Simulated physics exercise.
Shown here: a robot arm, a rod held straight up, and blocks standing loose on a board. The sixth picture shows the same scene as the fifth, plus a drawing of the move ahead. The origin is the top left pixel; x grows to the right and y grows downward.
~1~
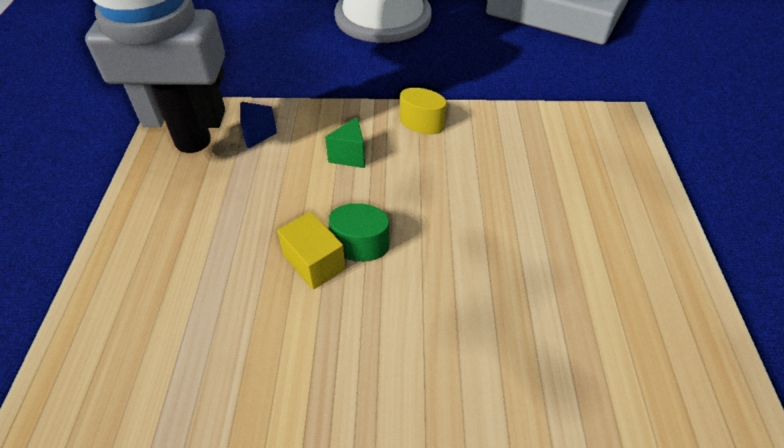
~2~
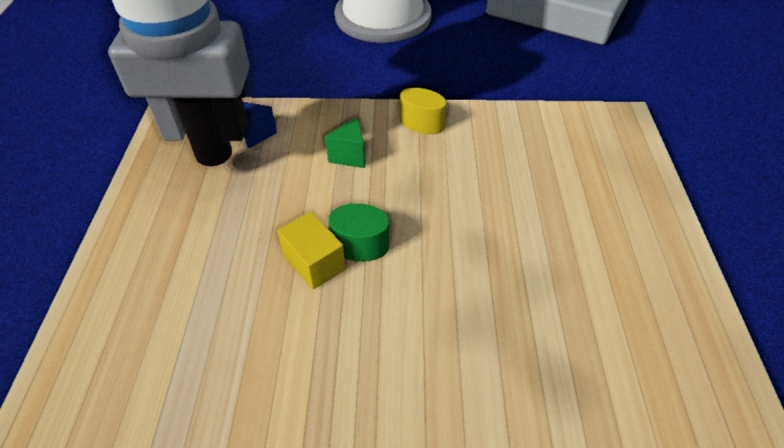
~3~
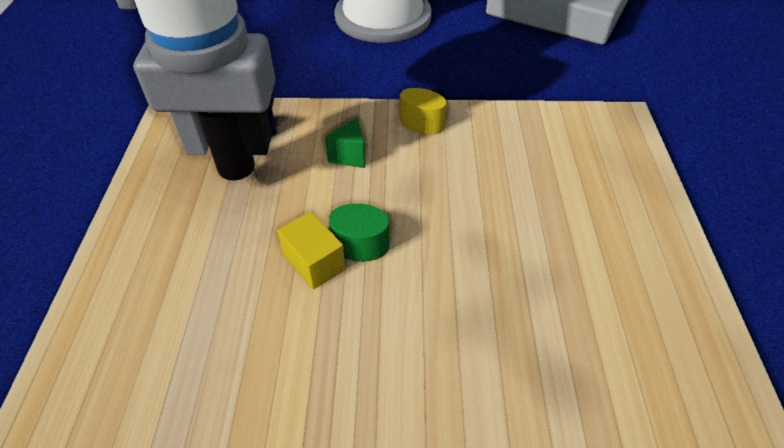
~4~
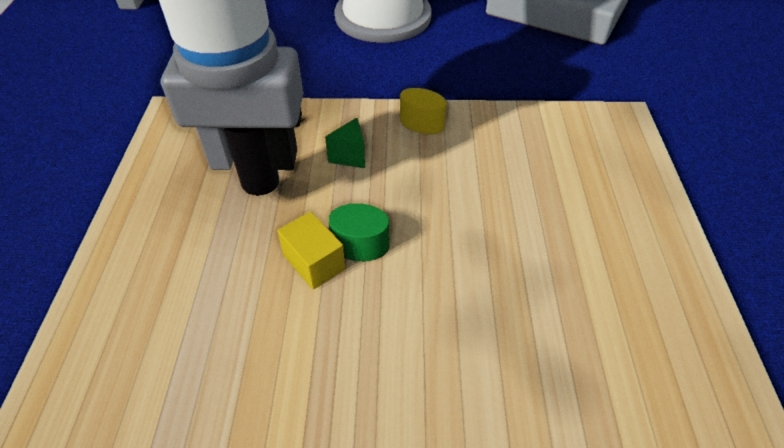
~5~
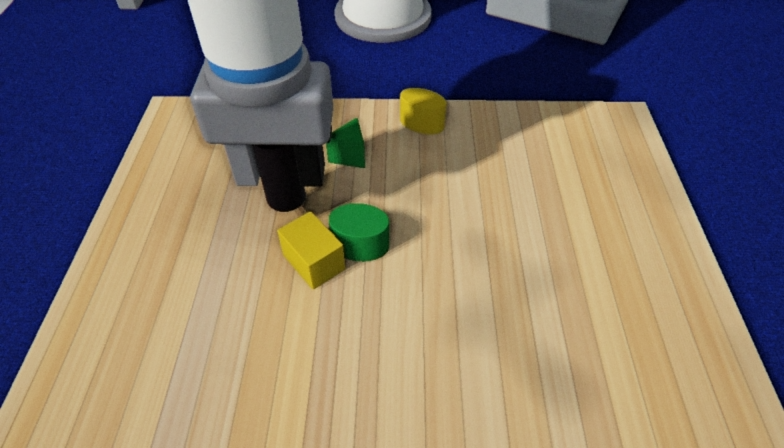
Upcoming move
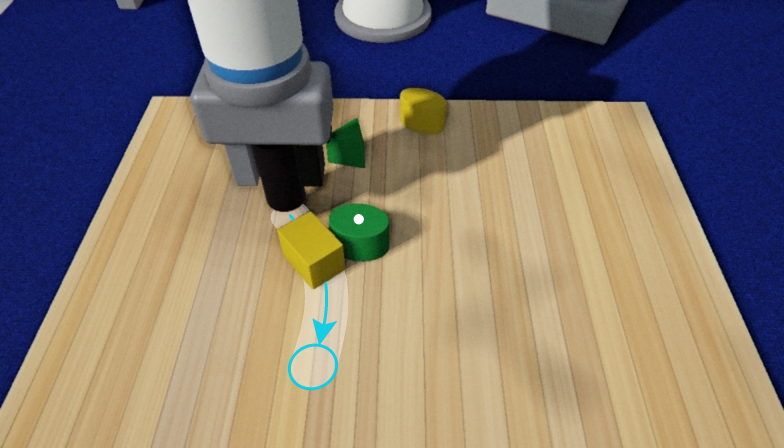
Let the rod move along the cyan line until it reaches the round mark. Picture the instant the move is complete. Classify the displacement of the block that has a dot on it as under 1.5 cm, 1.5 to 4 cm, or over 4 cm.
The distance will be below 1.5 cm.
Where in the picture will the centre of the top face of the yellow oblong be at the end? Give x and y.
It ends at (334, 395).
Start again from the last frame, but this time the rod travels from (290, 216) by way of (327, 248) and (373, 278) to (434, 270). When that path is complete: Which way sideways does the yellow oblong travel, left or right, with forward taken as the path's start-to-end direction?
Side: Right.
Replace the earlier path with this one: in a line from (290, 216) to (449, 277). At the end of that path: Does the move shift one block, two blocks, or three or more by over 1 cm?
There will be two blocks that move more than 1 cm.
The drawn path runs from (290, 216) via (317, 255) and (326, 305), ending at (313, 366); the dot is on the green elliptical block.
The first path, step by step. One third of the way, rod at (315, 239); yellow oblong at (321, 270), turned 20° clockwise; green elliptical block at (365, 221), turned 15° anticlockwise.
Two thirds of the way, rod at (324, 291); yellow oblong at (329, 330), turned 25° clockwise; green elliptical block at (365, 222), turned 15° anticlockwise.
At the end, rod at (310, 352); yellow oblong at (334, 395); green elliptical block at (365, 222), turned 15° anticlockwise.
